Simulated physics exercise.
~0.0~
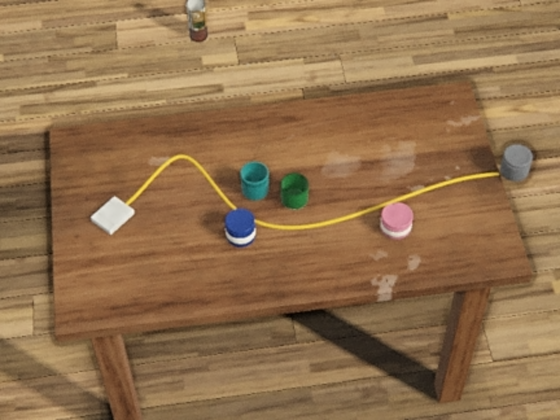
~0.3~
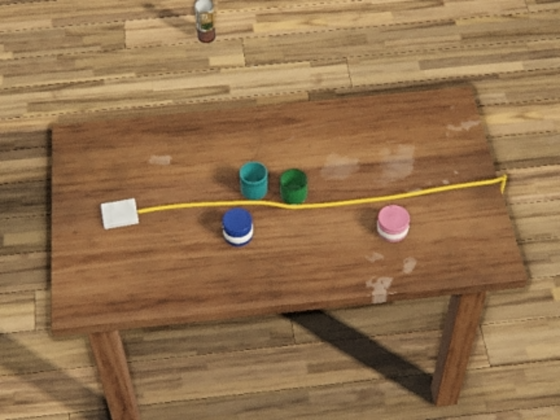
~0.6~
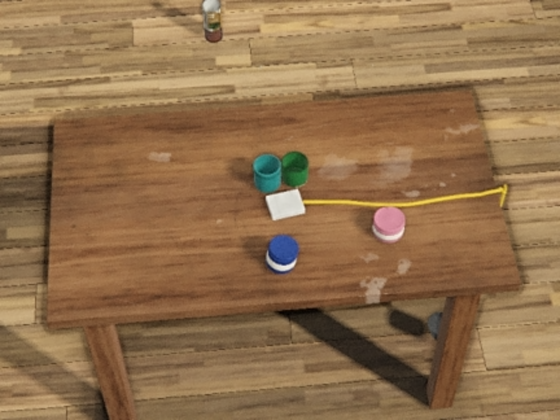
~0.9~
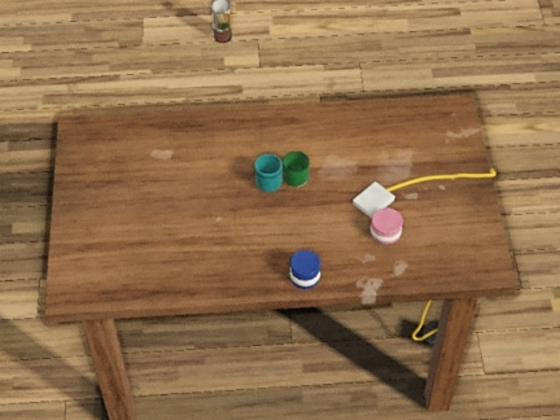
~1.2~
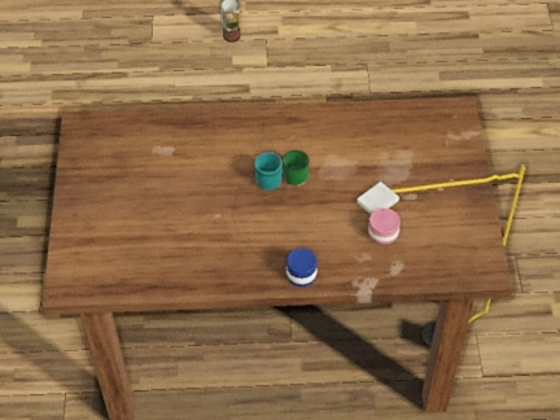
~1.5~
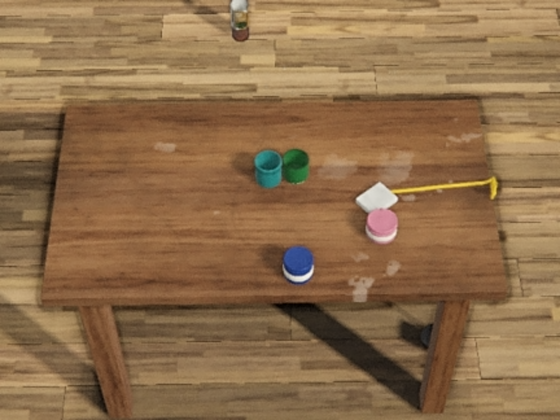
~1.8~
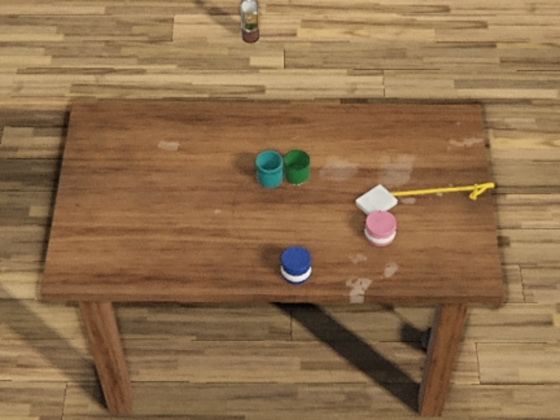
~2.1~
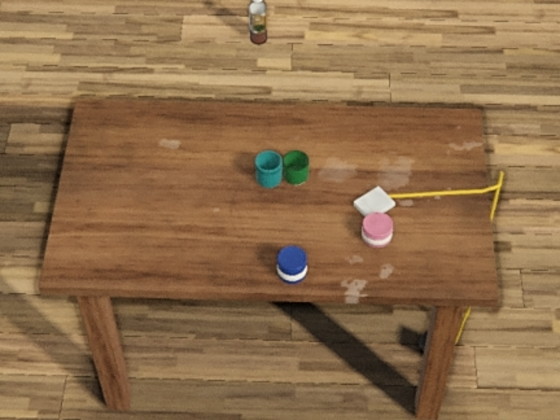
A brown wooden table with worn patches stands on a plank floor, seen from above as the view drifts slightly sideways. A yellow cable winds across it from a flat white phone at left to a grey speaker at the right edge, past teal and green mugs, a blue tin and a pink canister. The speaker drops off the side, pulling the cable straight and dragging the phone rightward. The blue tin is pushed toward the front, while the mugs shift slightly. The phone stops beside the pink canister, with the cable still trailing over the edge.
